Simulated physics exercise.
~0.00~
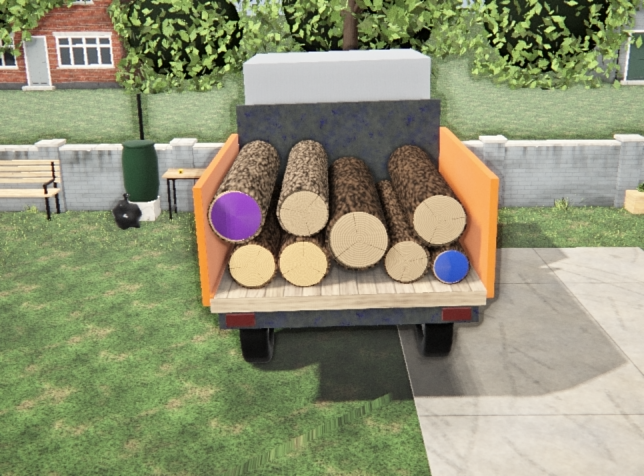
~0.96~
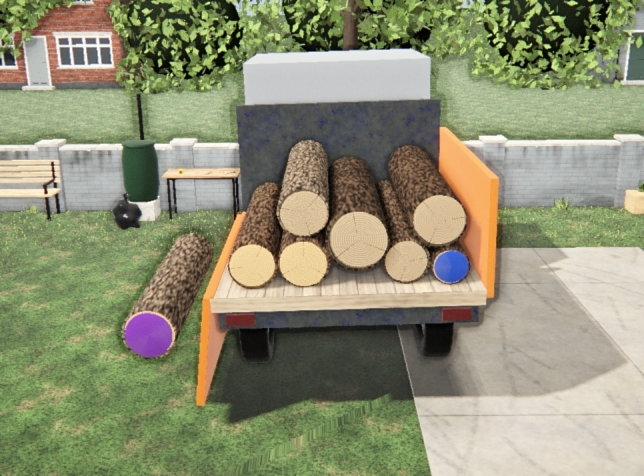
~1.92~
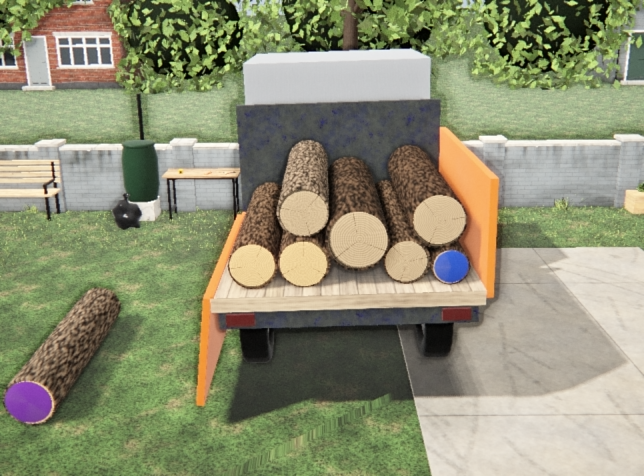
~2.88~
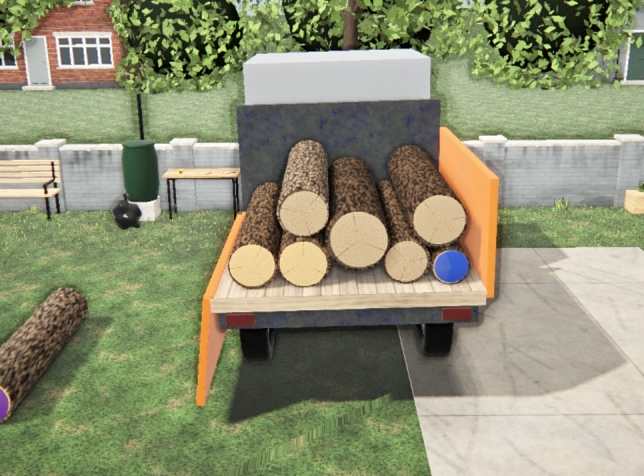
A log with a purple end sits high on the left of a stack on a flatbed truck, seen from behind, parked across grass and pale paving with a wall, benches and a brick house beyond. The other logs have plain ends, except a blue one low on the right, and orange side panels stand on both sides. The left panel swings down, and the purple-ended log drops over that side onto the grass. It rolls away to the left until its end is partly out of view. The rest of the stack, blue-ended log included, remains on the bed beside the upright right panel.
